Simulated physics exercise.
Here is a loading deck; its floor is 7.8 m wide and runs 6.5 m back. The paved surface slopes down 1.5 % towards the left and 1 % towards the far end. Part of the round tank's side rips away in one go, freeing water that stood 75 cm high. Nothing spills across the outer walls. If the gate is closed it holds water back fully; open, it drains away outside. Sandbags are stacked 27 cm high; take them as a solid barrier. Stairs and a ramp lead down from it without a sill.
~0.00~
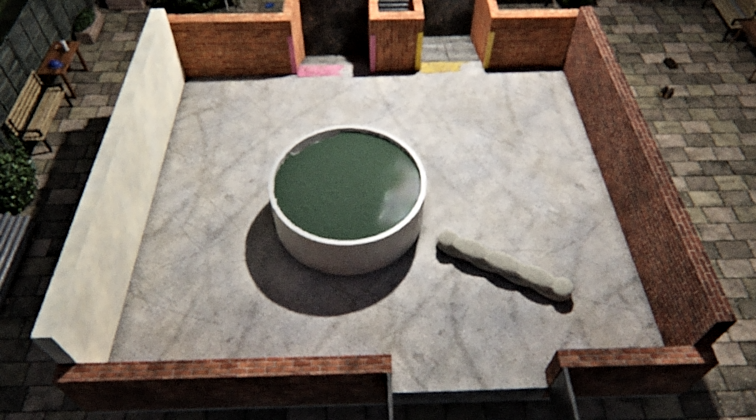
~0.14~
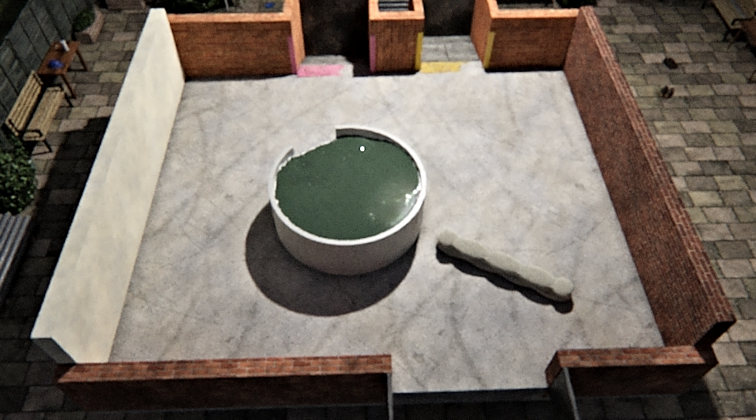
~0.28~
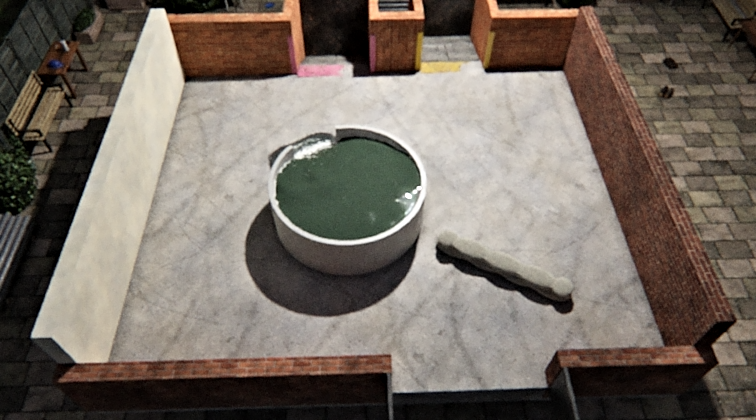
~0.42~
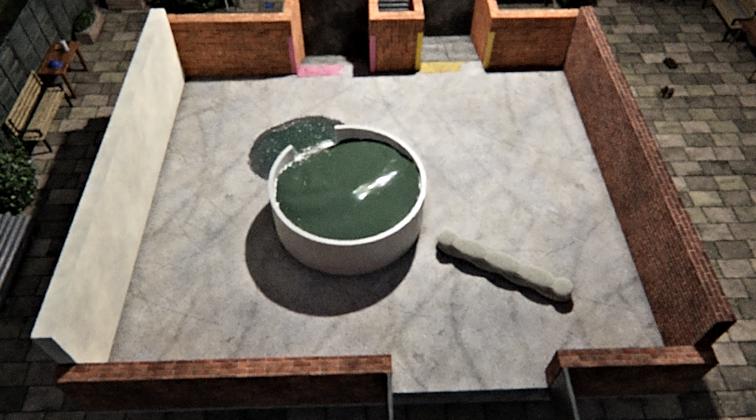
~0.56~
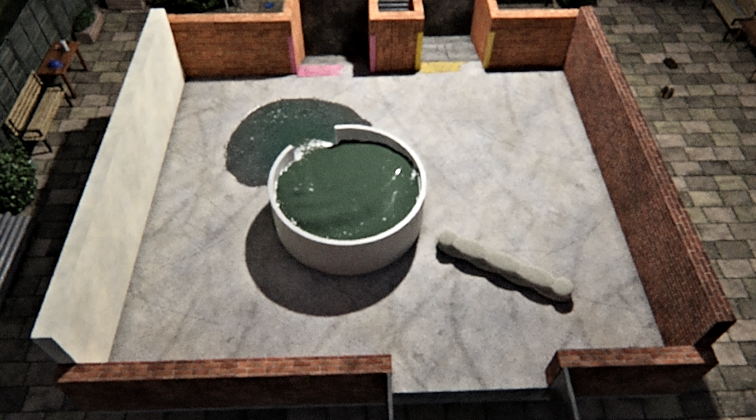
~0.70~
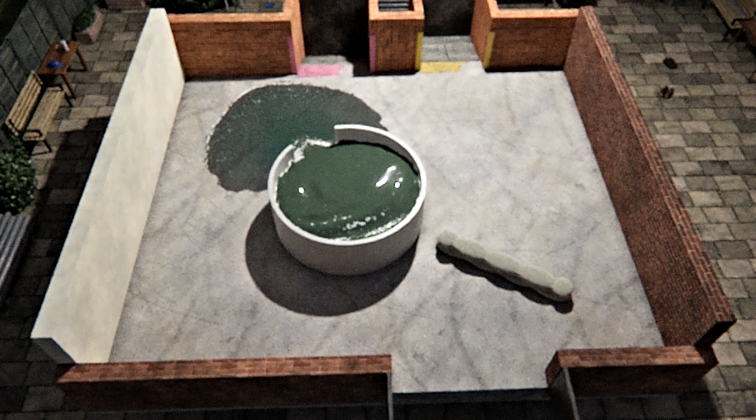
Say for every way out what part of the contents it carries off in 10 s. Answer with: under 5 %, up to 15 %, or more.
The gate takes less than 5 %; the stairwell (marked pink) takes over 15 %; the basement ramp (marked yellow) takes under 5 %.
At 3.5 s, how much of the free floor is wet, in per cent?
Near 25 per cent is wet.
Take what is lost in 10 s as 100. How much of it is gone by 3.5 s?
Some 35 per cent by then.
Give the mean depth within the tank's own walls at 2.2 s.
About 44 cm.
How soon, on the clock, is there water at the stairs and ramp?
Stairs 0.9 s, ramp 2.6 s.
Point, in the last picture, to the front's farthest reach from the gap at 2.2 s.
Near (186, 78).
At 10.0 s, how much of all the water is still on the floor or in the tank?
Some 70 per cent remains.
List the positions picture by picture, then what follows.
The first picture shows still water, 75 cm deep, in the round tank at (348, 183).
In the second picture, water pours out at (315, 158) and has run 0.5 m, to (334, 151); deepest outside 43 cm, 75 cm at the round tank's back.
In the third picture, water pours out at (315, 160) and has run 0.8 m, to (278, 153); deepest outside 45 cm, 75 cm at the round tank's back.
In the fourth picture, the front is at (297, 121), 1.3 m from the gap at (316, 160); 2.0 m2 of floor is under water; 75 cm left at the back of the round tank.
In the fifth picture, the front is at (267, 107), 2.0 m from the gap at (315, 160); 3.9 m2 of floor is under water; 73 cm left at the back of the round tank.
In the sixth picture, water pours out at (315, 159) and has run 2.5 m, to (254, 91); deepest outside 47 cm, 67 cm at the round tank's back.
After 1.4 s water covers 25 % of the floor and is deepest (50 cm) near (186, 78); gone so far, the gate 0 %, the stairwell (marked pink) 1 %, the basement ramp (marked yellow) 0 %.
After 2.2 s water covers 25 % of the floor and is deepest (45 cm) near (186, 78); gone so far, the gate 0 %, the stairwell (marked pink) 6 %, the basement ramp (marked yellow) 0 %.
After 3.5 s water covers 25 % of the floor and is deepest (26 cm) near (314, 164); gone so far, the gate 0 %, the stairwell (marked pink) 11 %, the basement ramp (marked yellow) 0 %.
After 6.0 s water covers 45 % of the floor and is deepest (22 cm) near (186, 78); gone so far, the gate 0 %, the stairwell (marked pink) 21 %, the basement ramp (marked yellow) 0 %.
After 10.0 s water covers 60 % of the floor and is deepest (14 cm) near (185, 84); gone so far, the gate 0 %, the stairwell (marked pink) 30 %, the basement ramp (marked yellow) 1 %.
